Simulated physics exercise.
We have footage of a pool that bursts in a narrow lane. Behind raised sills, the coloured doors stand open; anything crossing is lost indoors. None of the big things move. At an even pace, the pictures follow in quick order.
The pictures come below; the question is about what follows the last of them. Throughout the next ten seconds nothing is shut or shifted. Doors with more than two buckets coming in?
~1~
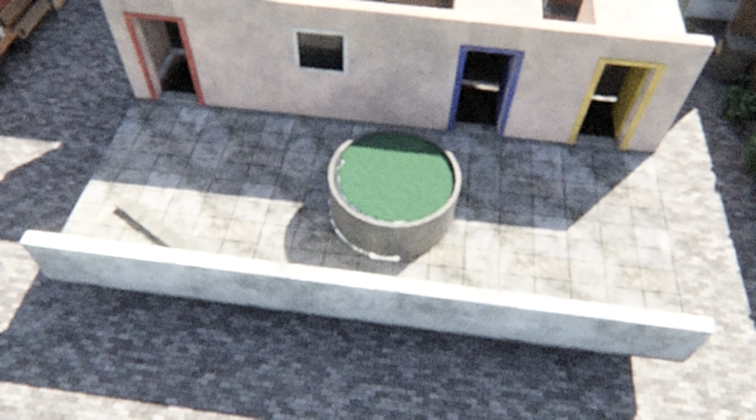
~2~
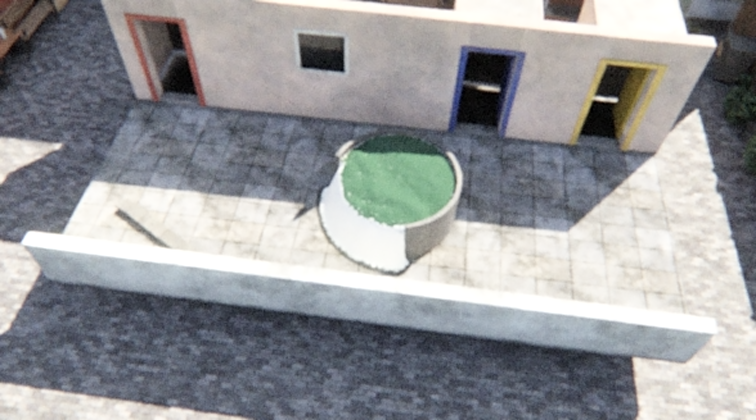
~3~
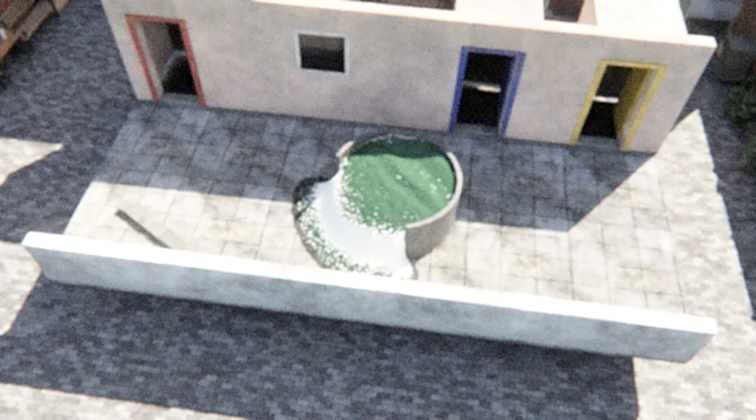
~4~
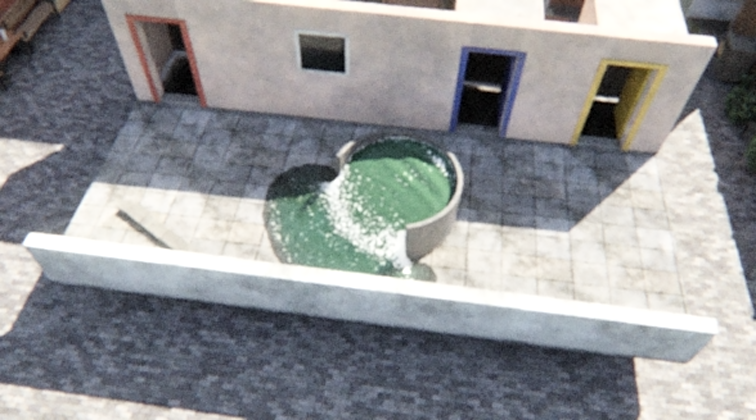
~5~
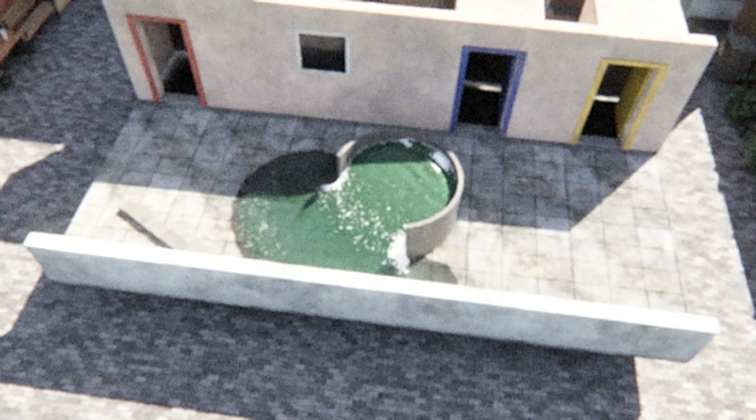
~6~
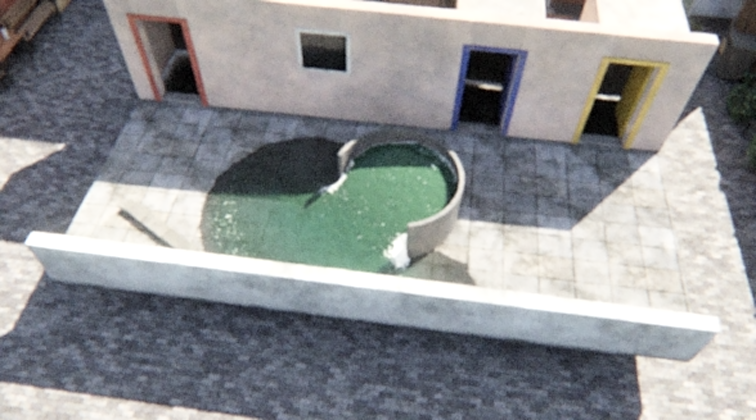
Red door: Over two; yellow door: Two or fewer; blue door: Two or fewer.
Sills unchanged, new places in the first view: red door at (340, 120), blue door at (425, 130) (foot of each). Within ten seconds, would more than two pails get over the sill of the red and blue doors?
My reading: The red door is under; the blue door takes less.
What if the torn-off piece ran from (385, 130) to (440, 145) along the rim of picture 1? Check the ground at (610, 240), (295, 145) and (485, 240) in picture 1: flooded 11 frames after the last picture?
Going through them one by one, I'd say high and dry, then waterlogged, then high and dry.
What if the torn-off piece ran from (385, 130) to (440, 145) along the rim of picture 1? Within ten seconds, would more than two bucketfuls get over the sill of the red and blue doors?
Note: Red misses the line, blue crosses the line.
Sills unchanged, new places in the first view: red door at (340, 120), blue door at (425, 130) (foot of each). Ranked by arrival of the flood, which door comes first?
Answer: The one in yellow.
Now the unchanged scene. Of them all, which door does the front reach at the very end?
From what the pictures show, it's the blue door.
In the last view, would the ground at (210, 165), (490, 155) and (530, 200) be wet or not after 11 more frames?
Taking them as listed, they are waterlogged, spared and spared.
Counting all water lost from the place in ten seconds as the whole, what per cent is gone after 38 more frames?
My guess would be around 80 percent.
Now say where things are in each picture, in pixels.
The first frame shows the pool at (394, 177) is whole and still.
In the second frame, water pours out at (346, 225) and has run to (404, 269).
In the third frame, water pours out at (346, 228) and has run to a hidden place.
In the fourth frame, water pours out at (347, 231) and has run to a hidden place.
In the fifth frame, the front is at (250, 180), out from the gap at (348, 231).
In the sixth frame, the front is at (222, 179), out from the gap at (349, 230).
A moment on, water covers 45 % of the floor; the red door not reached, the yellow door not reached, the blue door not reached.
Next, water covers 55 % of the floor; the red door wet at the sill, nothing in, the yellow door not reached, the blue door not reached.
Then, water covers 65 % of the floor; the red door wet at the sill, nothing in, the yellow door not reached, the blue door not reached.
Later, water covers 70 % of the floor; the red door over two buckets in, the yellow door wet at the sill, nothing in, the blue door not reached.
In the end, water covers 55 % of the floor; the red door over two buckets in, the yellow door wet at the sill, nothing in, the blue door wet at the sill, nothing in.
